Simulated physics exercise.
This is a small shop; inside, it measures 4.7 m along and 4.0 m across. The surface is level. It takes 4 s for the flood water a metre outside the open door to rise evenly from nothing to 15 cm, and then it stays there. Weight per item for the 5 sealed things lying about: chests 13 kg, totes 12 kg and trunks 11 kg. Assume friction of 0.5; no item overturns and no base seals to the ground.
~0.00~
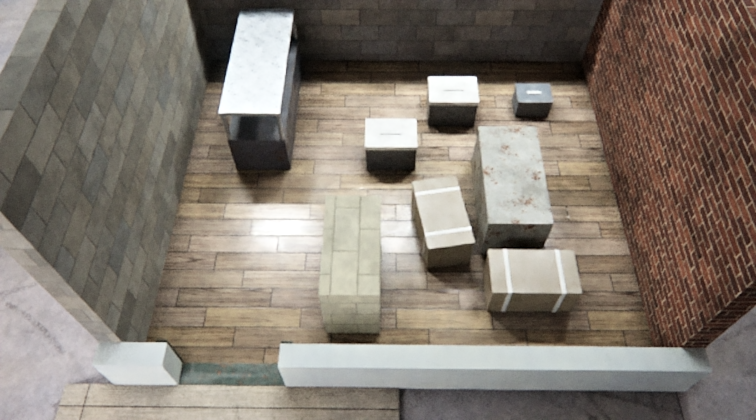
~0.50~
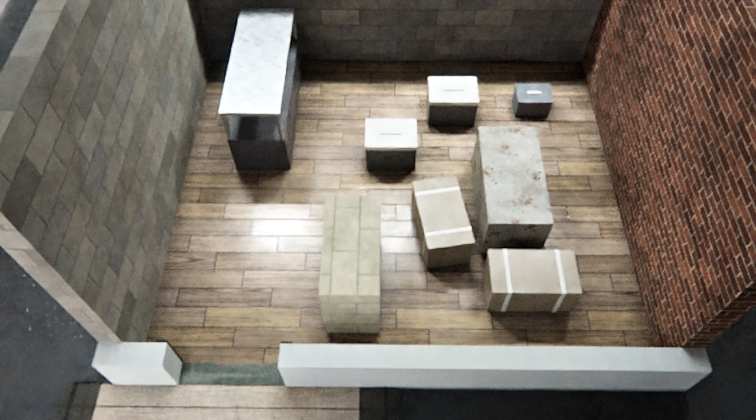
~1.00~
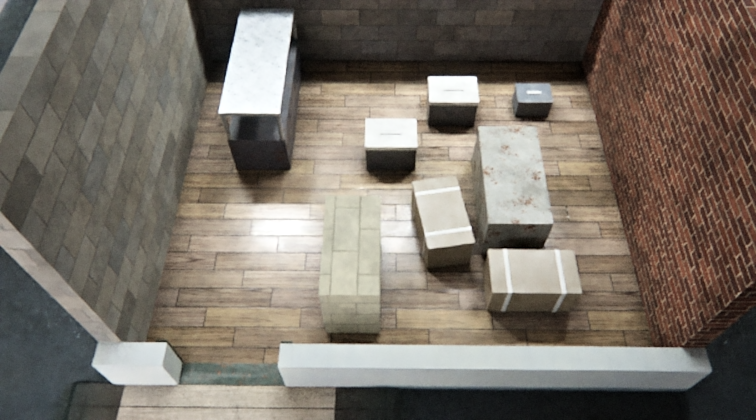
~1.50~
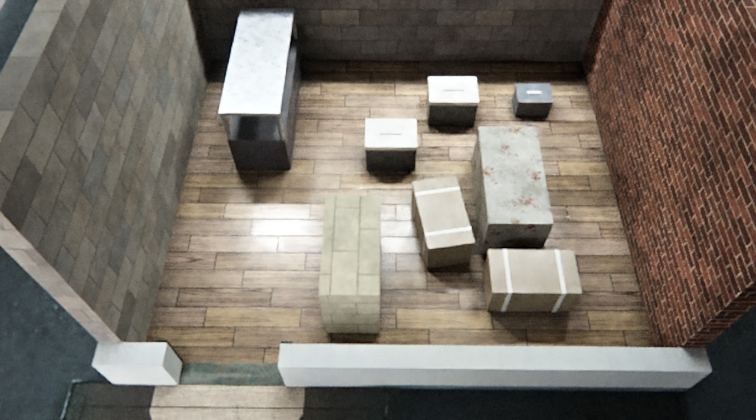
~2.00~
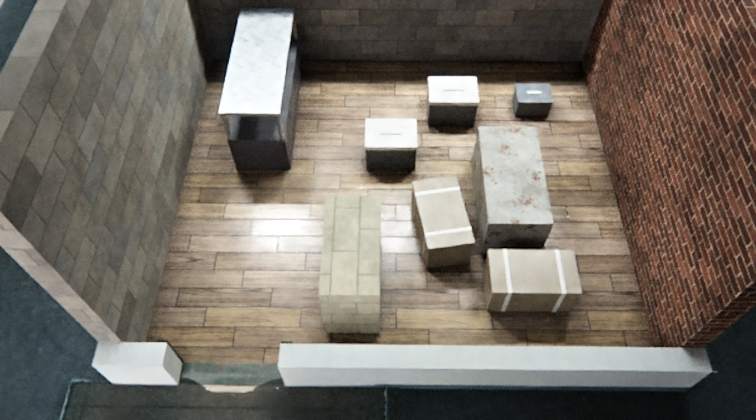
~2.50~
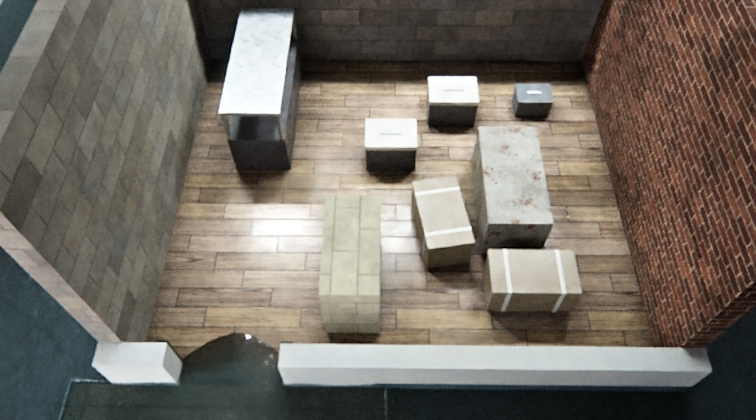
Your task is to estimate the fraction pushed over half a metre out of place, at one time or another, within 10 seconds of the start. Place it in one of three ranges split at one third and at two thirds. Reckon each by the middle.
Fewer than one in three.
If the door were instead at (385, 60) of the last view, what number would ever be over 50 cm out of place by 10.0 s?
That gives 2 of them.
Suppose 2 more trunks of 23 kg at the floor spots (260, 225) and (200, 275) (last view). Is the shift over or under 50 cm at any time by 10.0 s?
One by one: Above; above.
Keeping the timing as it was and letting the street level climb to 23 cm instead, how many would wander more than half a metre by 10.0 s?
The answer would then be 1.
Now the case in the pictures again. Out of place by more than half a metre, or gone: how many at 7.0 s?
My count gives 0.
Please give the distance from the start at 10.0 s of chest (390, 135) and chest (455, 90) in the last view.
0 cm, 0 cm.
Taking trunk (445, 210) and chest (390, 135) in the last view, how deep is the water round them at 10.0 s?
Around 2 cm and 3 cm.
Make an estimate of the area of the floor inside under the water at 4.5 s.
Near 3.5 m2 in all.
After 3.5 s 0 of 5 are over 50 cm from their spots; 0 afloat.
After 4.5 s 0 of 5 are over 50 cm from their spots; 0 afloat.
After 7.0 s 0 of 5 are over 50 cm from their spots; 0 afloat.
After 10.0 s 0 of 5 are over 50 cm from their spots, and 0 have been at some point; 0 afloat.
